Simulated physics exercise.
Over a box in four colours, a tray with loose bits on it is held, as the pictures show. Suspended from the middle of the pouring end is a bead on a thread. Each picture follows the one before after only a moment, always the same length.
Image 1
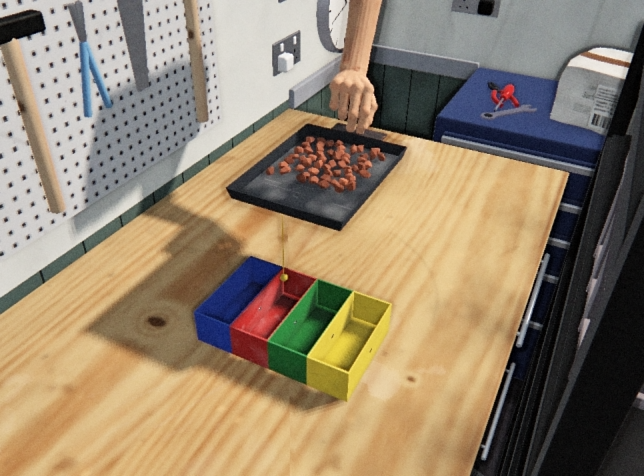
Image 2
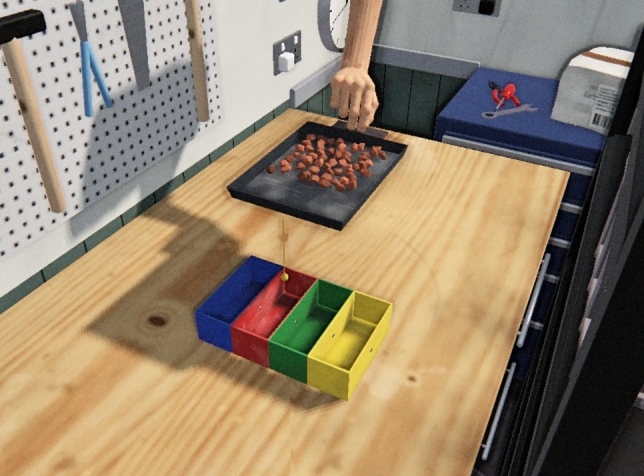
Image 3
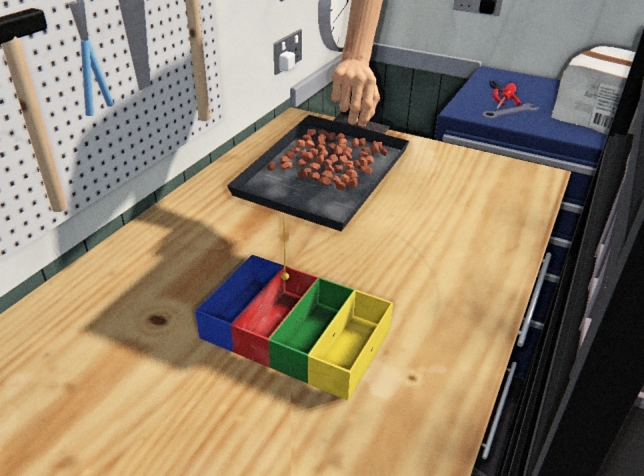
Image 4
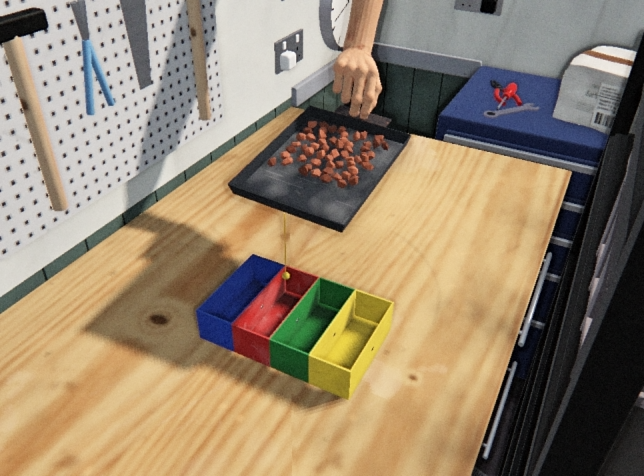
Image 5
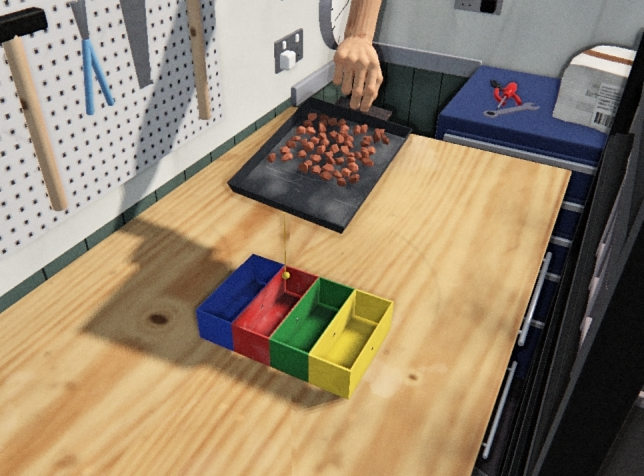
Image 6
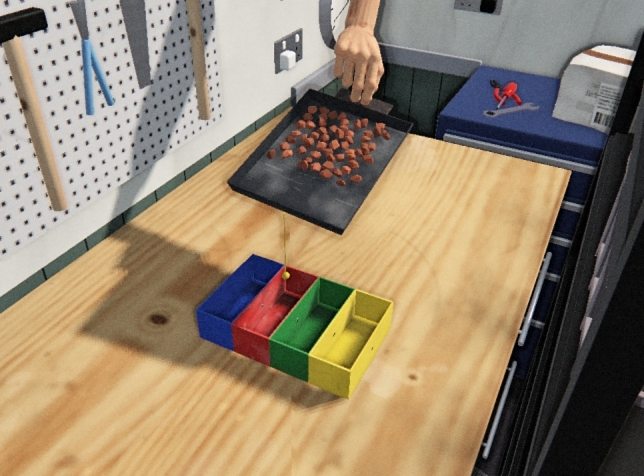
Workshop bench with a hand slowly tilting a dark tray of reddish-brown bits slightly, above a blue, red, green and yellow box.
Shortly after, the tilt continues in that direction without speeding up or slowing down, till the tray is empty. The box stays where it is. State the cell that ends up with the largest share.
It is the green cell.
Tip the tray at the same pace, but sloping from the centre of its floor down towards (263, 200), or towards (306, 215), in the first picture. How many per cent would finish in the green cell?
I'd say roughly 0 percent with the first slope, 60 percent with the other.
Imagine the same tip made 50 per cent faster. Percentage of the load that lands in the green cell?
About 60 %.
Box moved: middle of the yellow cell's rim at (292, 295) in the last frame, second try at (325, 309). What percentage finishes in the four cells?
Some 10 and then some 80 per cent.
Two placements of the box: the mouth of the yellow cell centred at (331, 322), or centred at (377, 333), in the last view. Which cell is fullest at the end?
The first placing favours the yellow cell, while the second favours the cell in green.
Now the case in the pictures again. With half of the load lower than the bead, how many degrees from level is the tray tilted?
About 95 degrees.
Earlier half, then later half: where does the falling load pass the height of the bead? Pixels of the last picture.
The early half goes through (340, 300), the late half through (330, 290).
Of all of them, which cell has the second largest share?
It's the yellow cell that ends up second.
Just after the last frame, tray tipped steeply; the larger part on the tray; roughly a quarter falling or outside the box.
A moment on, tray tipped past a quarter turn; about a tenth on the tray; roughly half in the green cell; roughly a quarter in the yellow cell; roughly a quarter falling or outside the box.
Further on, tray tipped past a quarter turn; roughly two thirds in the green cell; roughly a third in the yellow cell; just a few falling or outside the box.
When it is over, tray tipped past a quarter turn; roughly two thirds in the green cell; roughly a third in the yellow cell; not one in the red cell; not one in the blue cell; just a few outside the box.
